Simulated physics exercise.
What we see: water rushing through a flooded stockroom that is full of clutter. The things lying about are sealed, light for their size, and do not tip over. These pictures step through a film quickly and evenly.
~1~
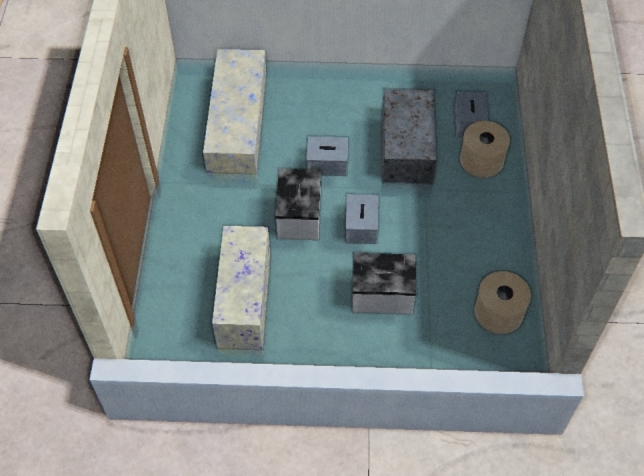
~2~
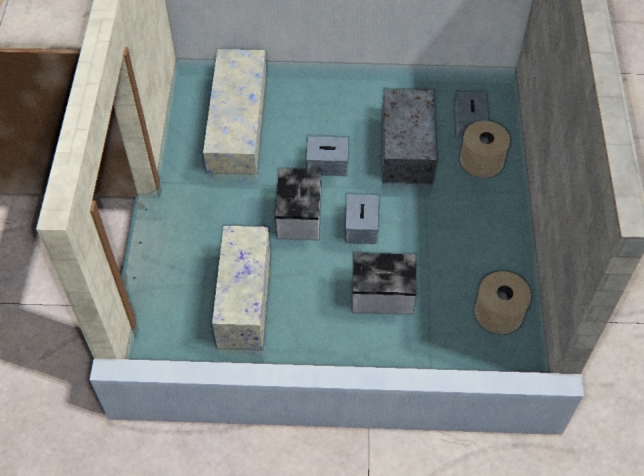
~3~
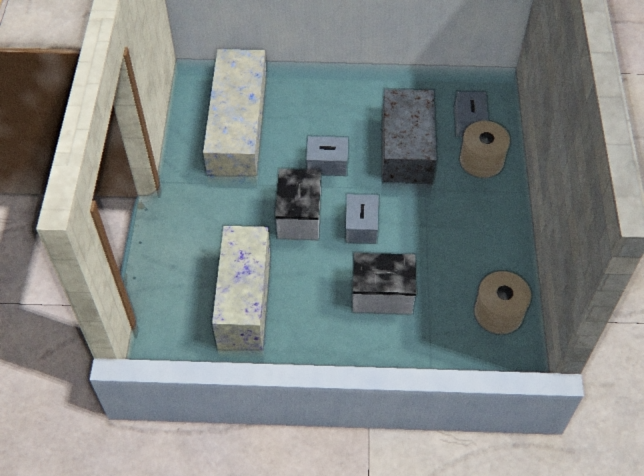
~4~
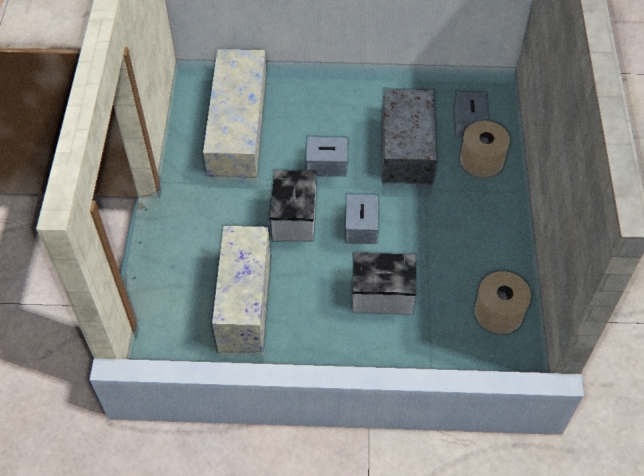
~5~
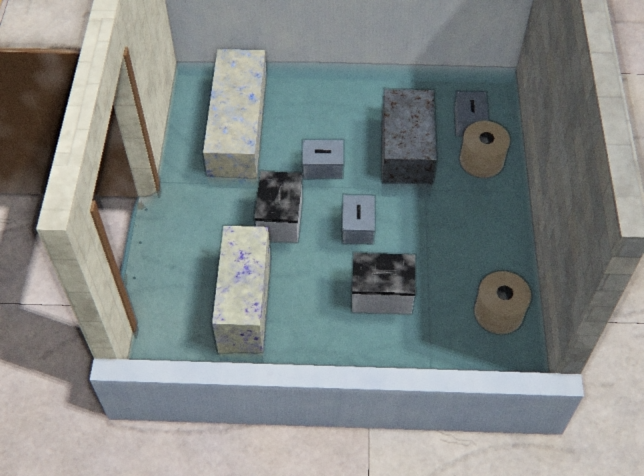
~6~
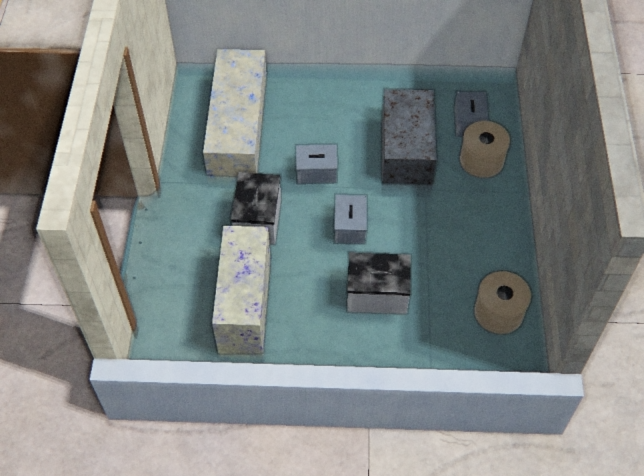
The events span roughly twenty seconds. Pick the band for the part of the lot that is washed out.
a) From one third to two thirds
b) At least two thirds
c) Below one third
a, from one third to two thirds.
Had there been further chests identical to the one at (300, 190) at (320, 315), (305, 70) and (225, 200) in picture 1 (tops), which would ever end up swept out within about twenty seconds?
One after the other: Inside, still in, through.
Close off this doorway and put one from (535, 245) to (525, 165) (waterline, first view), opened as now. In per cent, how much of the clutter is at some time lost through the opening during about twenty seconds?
By my count, 100 percent.
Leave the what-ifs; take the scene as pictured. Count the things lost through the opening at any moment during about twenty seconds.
4 of them.
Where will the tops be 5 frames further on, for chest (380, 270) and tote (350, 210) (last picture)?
Estimated: (333, 274); (281, 212).
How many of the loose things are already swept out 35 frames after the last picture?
That makes 4.
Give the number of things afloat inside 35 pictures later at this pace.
Counted: 3.
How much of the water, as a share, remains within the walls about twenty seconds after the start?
It works out at roughly 30 percent.
A moment on, 1 of 7 are out; 6 afloat.
Next, 3 of 7 are out; 4 afloat.
Later, 4 of 7 are out; 3 afloat.
In the end, 4 of 7 are out; 3 afloat.
